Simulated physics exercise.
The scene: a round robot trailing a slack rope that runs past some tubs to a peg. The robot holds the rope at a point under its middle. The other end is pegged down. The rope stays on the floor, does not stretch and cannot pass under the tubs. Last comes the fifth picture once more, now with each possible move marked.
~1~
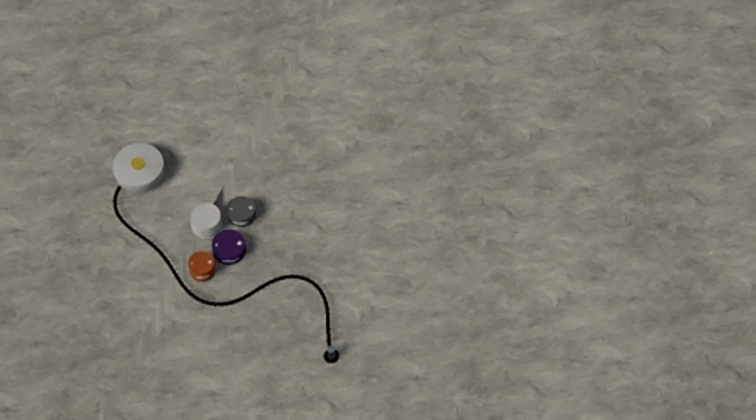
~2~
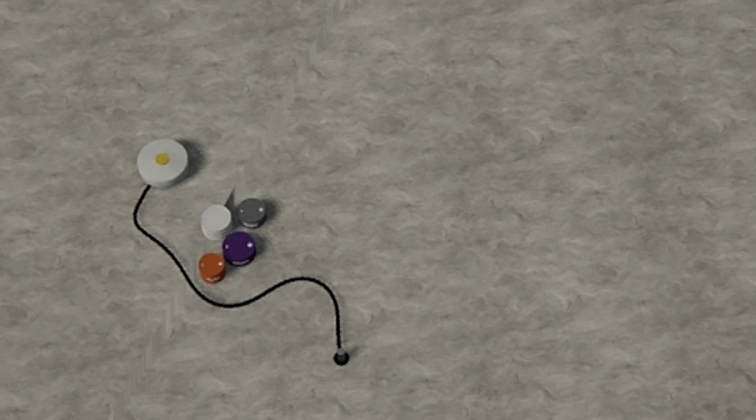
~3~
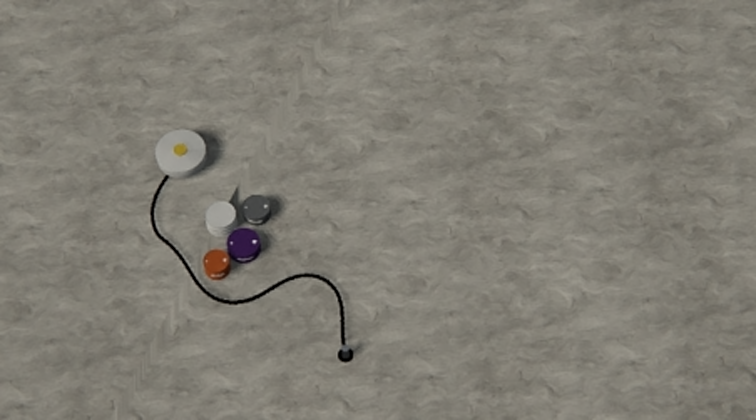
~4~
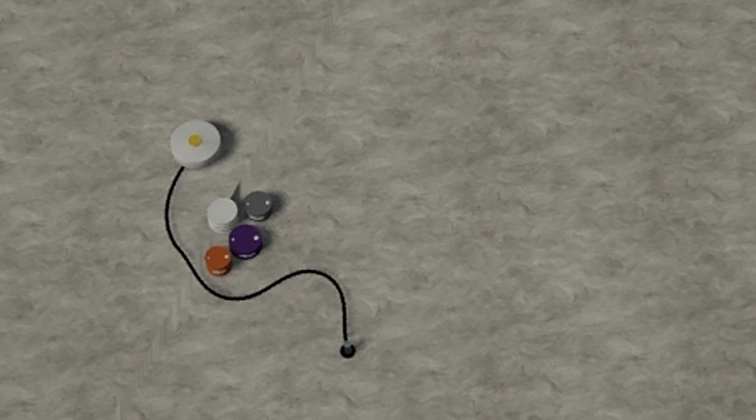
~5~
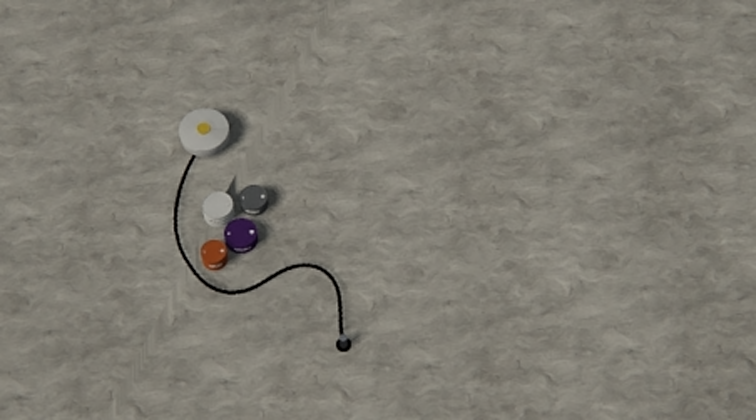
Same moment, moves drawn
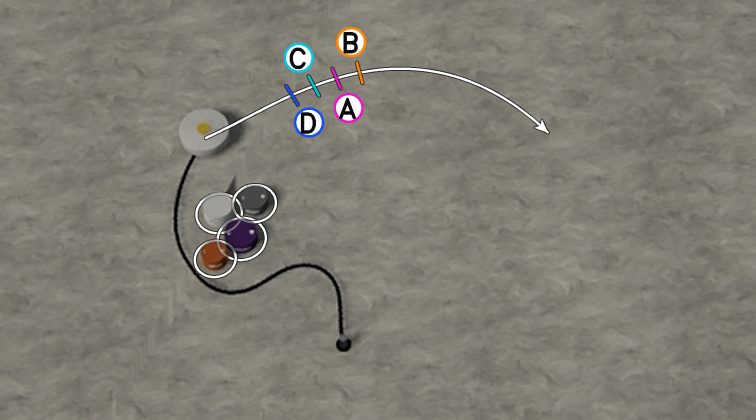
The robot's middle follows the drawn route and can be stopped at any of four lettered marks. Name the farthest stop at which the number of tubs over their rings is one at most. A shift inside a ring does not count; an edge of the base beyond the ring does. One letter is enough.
It can go as far as D.
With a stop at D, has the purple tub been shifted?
By then, no.
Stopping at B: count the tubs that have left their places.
Four.
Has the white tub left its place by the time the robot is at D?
No.
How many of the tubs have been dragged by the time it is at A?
Four.
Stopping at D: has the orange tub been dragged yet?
By then, no.
On the marked copy, A at (336, 78); B at (360, 73); C at (314, 86); D at (292, 95); the route from (206, 138) via (383, 69) to (548, 132).
With D. Early on, robot (236, 118).
Further on, robot (266, 102).
At the end, robot (291, 90); none over the rings.
As for the rest, A has four over the rings; B has four over the rings; C has three over the rings.
